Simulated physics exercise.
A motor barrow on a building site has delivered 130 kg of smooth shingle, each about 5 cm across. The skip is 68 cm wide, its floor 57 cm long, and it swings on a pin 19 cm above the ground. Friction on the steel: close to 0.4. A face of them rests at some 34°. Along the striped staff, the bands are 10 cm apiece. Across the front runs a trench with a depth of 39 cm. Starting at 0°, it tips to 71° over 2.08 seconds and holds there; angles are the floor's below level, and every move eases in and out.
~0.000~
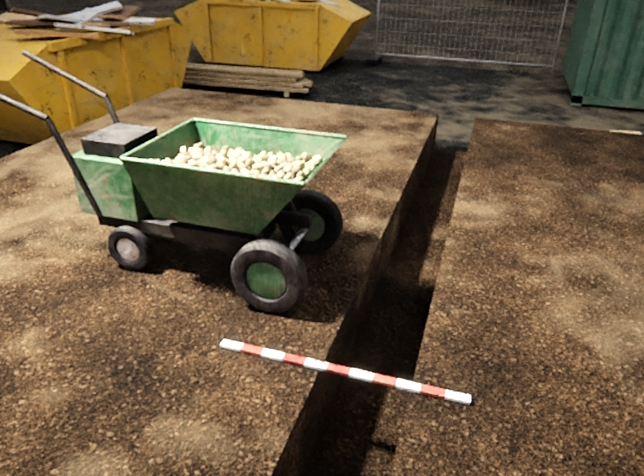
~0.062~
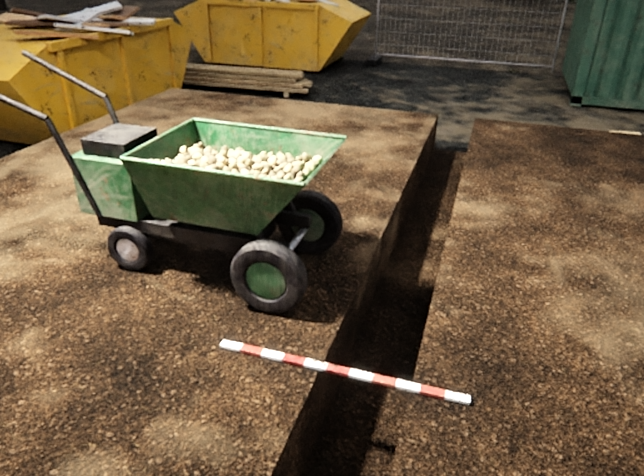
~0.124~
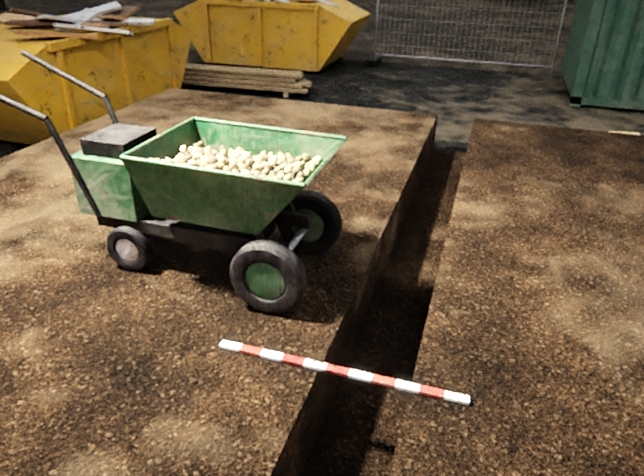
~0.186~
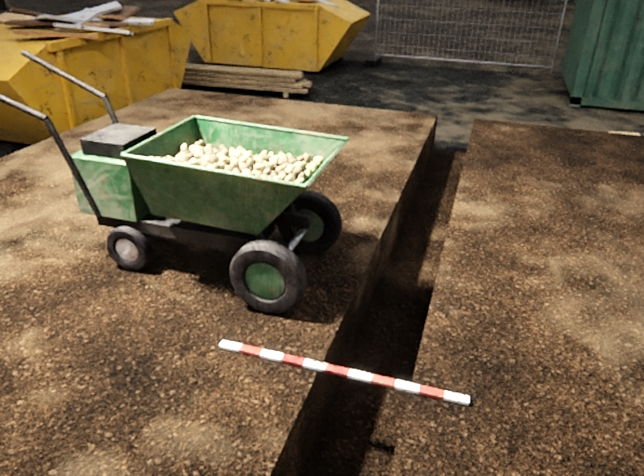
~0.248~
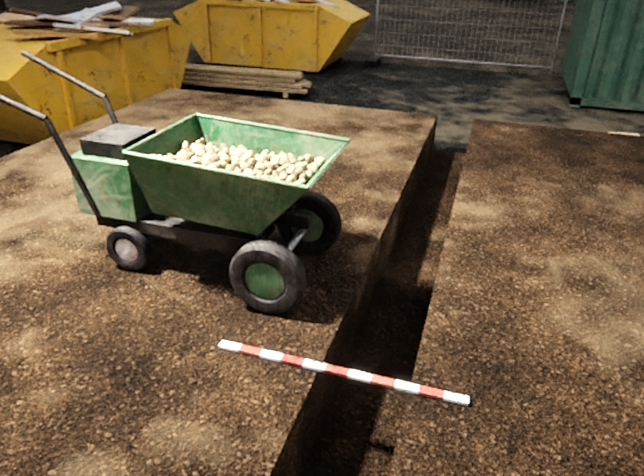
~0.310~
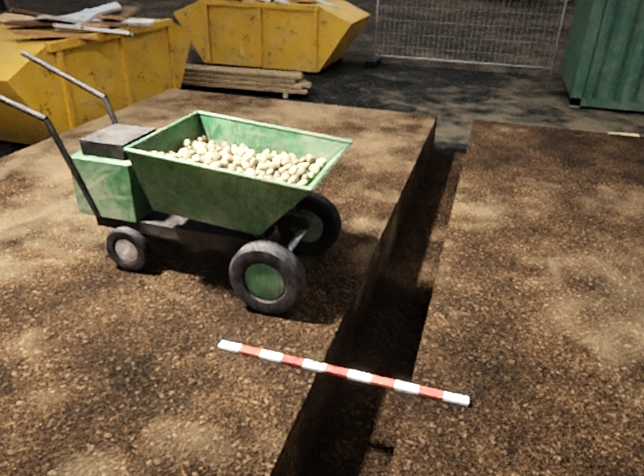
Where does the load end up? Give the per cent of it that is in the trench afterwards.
Some 63 per cent of it.
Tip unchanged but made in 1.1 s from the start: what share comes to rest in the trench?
It would be near 50 percent.
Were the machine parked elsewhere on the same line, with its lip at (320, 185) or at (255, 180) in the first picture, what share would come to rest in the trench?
First place: Near 40%; second place: Near 100%.
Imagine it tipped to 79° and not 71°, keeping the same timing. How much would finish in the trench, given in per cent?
Then about 65 per cent.
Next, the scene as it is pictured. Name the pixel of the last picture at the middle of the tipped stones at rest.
I'd put it close to (411, 346).
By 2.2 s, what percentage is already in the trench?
Around 35 per cent of it.
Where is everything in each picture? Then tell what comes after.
In the first frame, lip at (304, 185), floor tilted 0°, highest stones at (240, 159).
In the second frame, the skip is at 0°, its lip at (304, 185); the top of the load is at (240, 159); the stones move at 0.1 m/s on average.
In the third frame, lip at (305, 186), floor tilted 1°, highest stones at (229, 157); the stones move at 0.1 m/s on average.
In the fourth frame, the skip is at 2°, its lip at (306, 187); the top of the load is at (230, 156); the stones move at 0.1 m/s on average.
In the fifth frame, lip at (308, 188), floor tilted 3°, highest stones at (221, 154); the stones move at 0.2 m/s on average.
In the sixth frame, lip at (311, 190), floor tilted 4°, highest stones at (214, 151); the stones move at 0.2 m/s on average.
After 1.6 s the floor is at 60°; 99 % in the skip, 1 % in the trench; the foremost stones are at (400, 269).
After 2.2 s the floor is at 71°; 33 % in the skip, 36 % in the trench, 31 % past the trench; the foremost stones are at (534, 328).
After 2.5 s the floor is at 71°; 11 % in the skip, 50 % in the trench, 39 % past the trench; the foremost stones are at (585, 344).
After 4.5 s the floor is at 71°; 0 % in the skip, 63 % in the trench, 37 % past the trench; the foremost stones are at (597, 342).
